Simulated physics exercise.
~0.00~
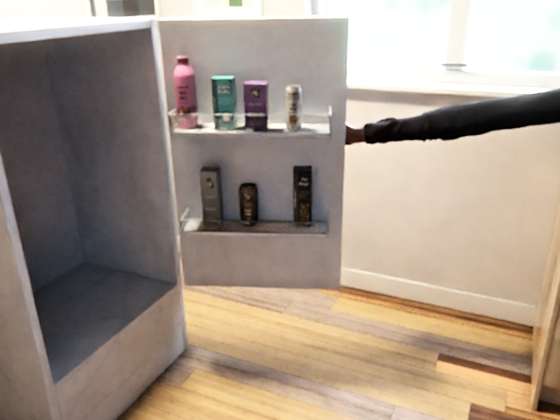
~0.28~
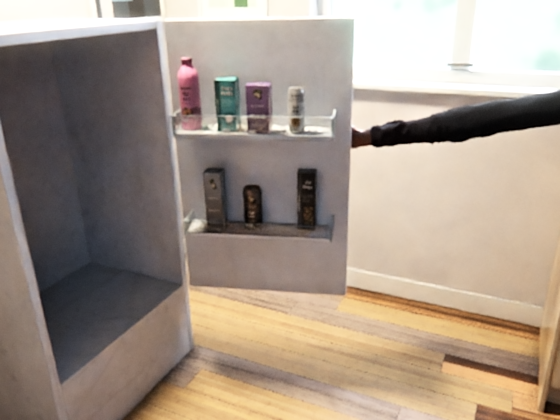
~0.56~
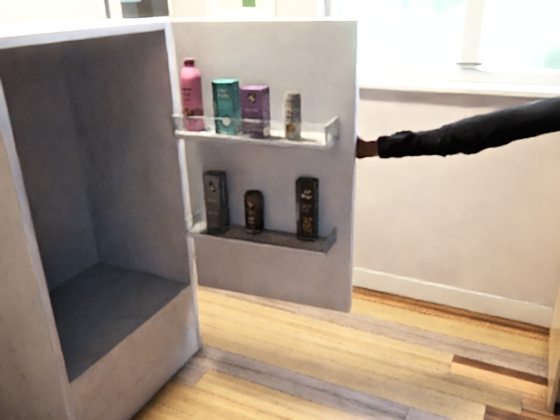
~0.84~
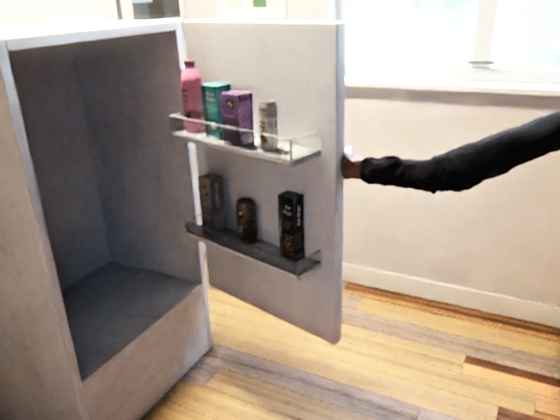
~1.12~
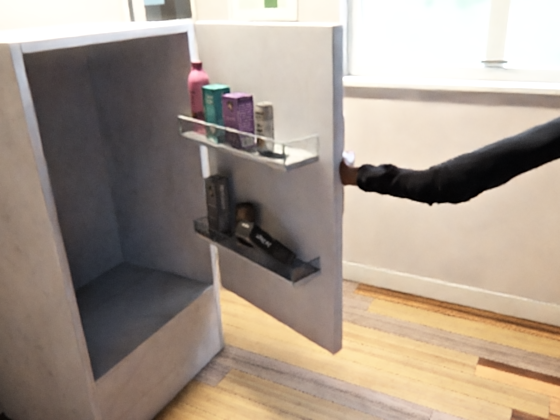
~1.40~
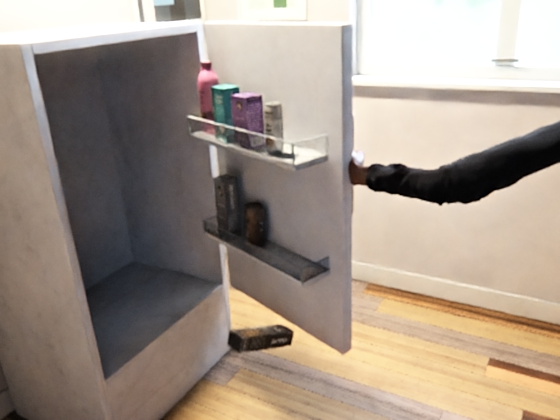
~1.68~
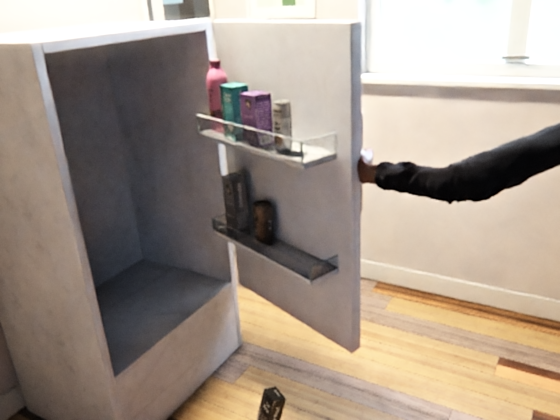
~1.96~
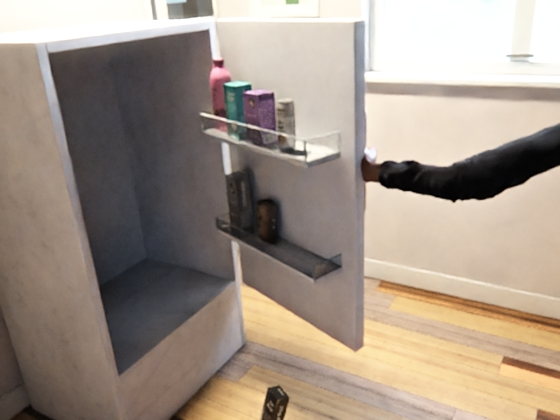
The video shows a dark-sleeved arm swinging a pale cabinet door holding bottles and cartons on two racks. The door stops partway open, and a black carton tips over the lower rail and falls to the wooden floor, while the other items stay on their racks.
